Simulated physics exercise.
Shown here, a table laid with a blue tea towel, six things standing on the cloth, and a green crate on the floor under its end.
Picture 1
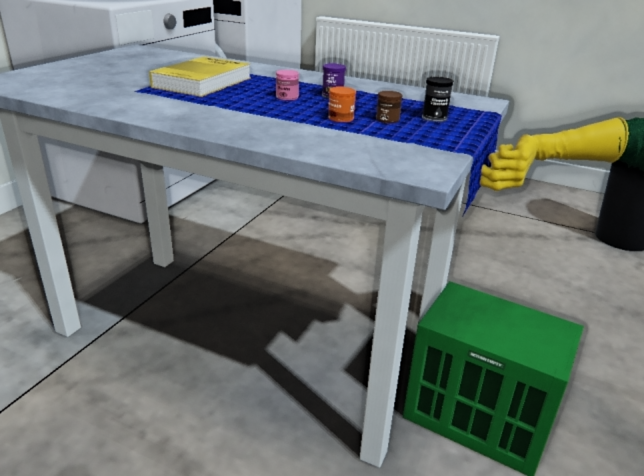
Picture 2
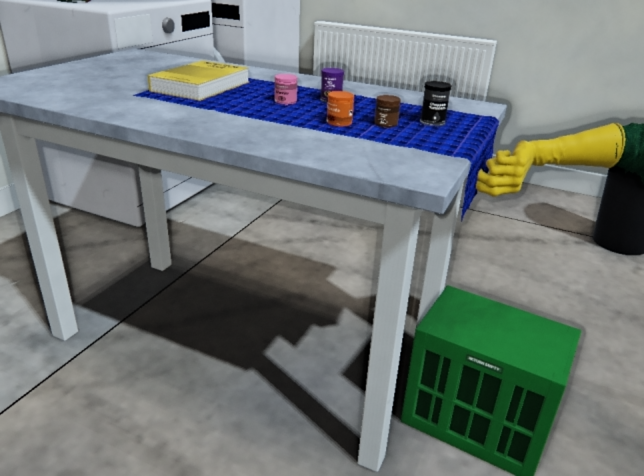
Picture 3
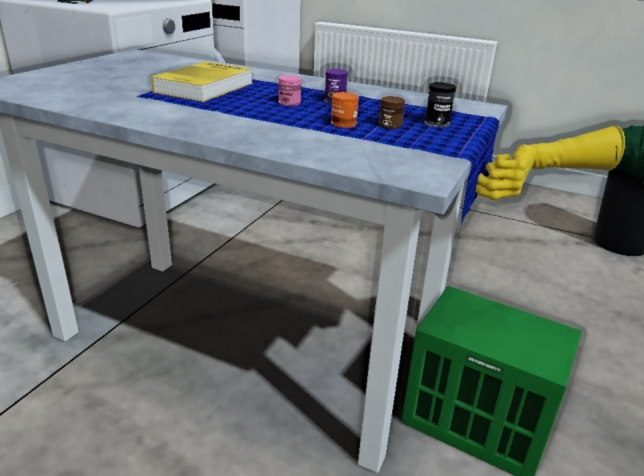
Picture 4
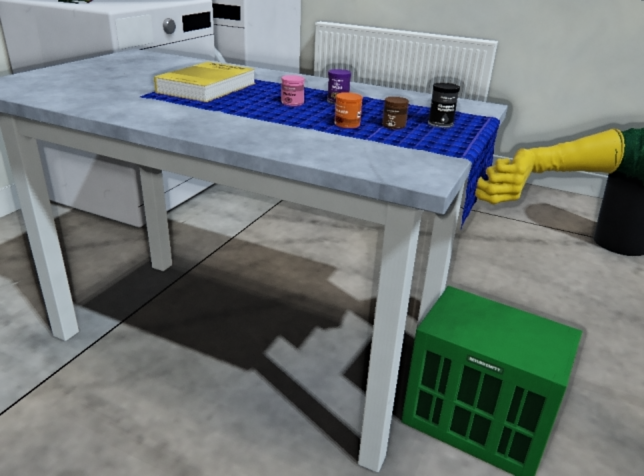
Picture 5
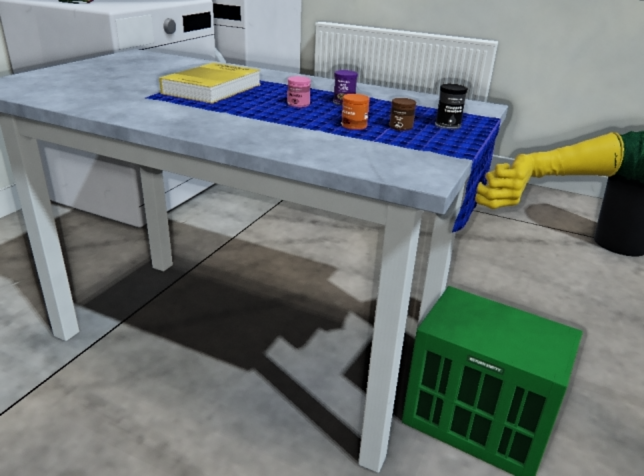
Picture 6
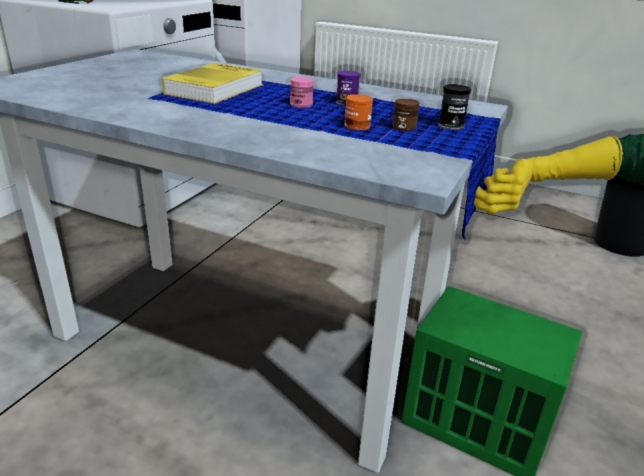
A yellow-gloved hand slowly pulls a blue cloth rightward, carrying the book and pots along.
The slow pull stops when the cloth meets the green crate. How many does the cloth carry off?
Over the edge go three.
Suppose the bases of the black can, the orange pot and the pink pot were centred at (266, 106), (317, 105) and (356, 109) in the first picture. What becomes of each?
The black can keeps its place on top; the orange pot does not fall; the pink pot tumbles off.
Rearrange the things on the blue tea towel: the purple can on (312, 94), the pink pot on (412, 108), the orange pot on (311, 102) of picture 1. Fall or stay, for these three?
The purple can keeps its place on top, the pink pot comes down, the orange pot remains up.
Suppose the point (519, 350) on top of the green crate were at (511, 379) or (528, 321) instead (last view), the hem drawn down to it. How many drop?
It would be 4 and 2.
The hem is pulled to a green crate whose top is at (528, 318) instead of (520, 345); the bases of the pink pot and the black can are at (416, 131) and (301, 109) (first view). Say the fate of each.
The pink pot falls; the black can does not fall.
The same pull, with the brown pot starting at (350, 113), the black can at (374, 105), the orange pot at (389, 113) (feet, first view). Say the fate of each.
The brown pot falls; the black can comes down; the orange pot tumbles off.
Soon after, hem near (464, 273); black can gone.
After that, hem on the crate; black can, brown pot and orange pot gone.
In the end, hem on the crate; black can, brown pot and orange pot gone. The table loses three.
